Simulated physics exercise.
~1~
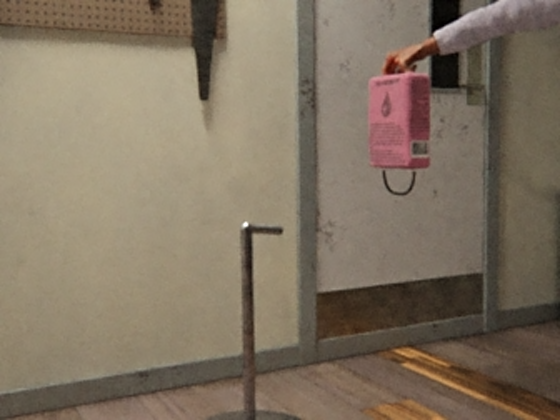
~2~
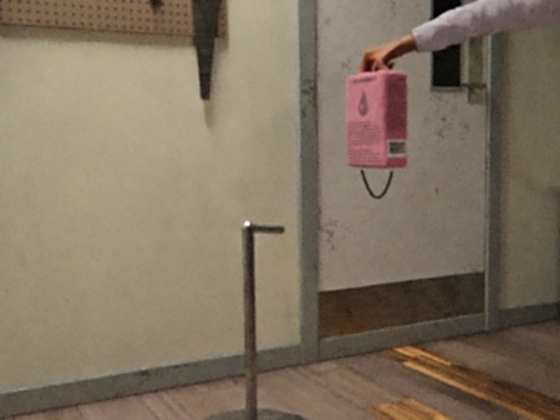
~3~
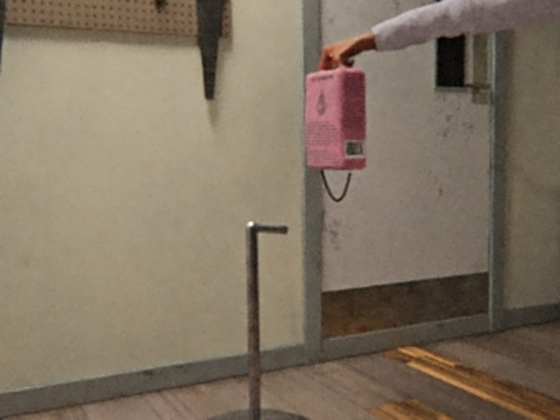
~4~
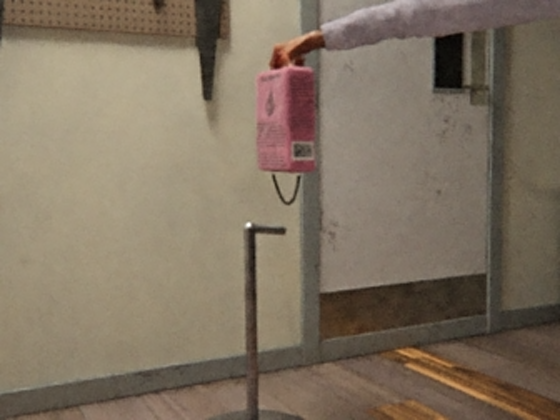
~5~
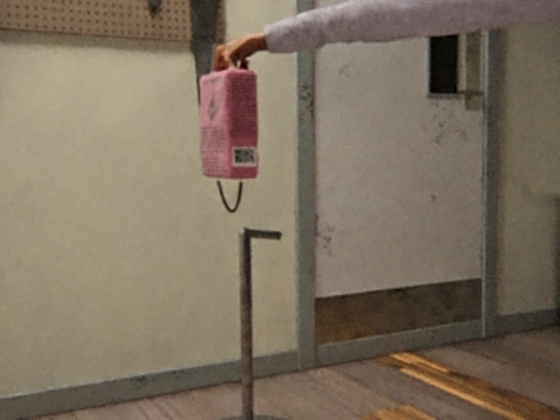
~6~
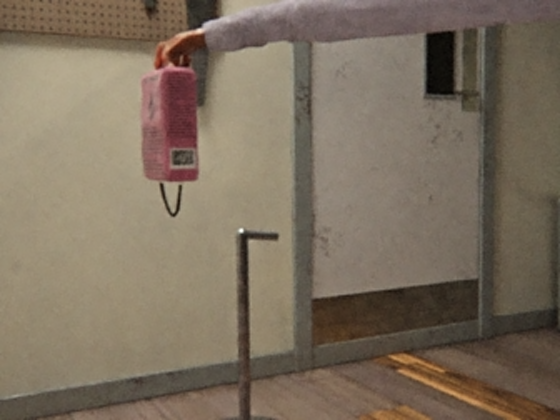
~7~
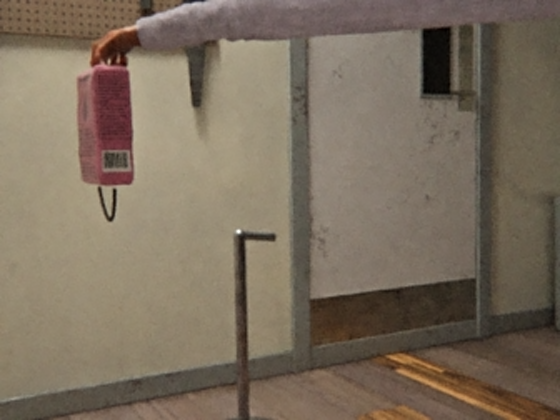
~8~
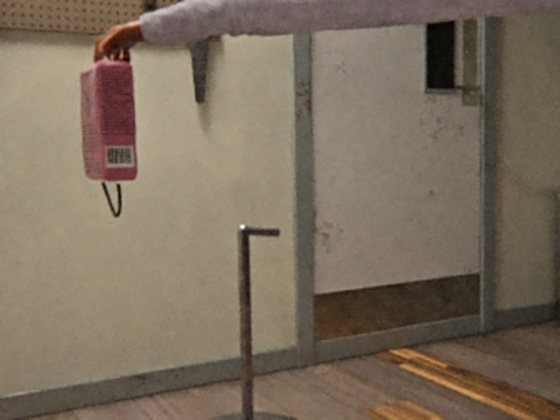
Pink bag with a dangling loop being carried left by an outstretched hand, passing above a metal post and clearing it freely.
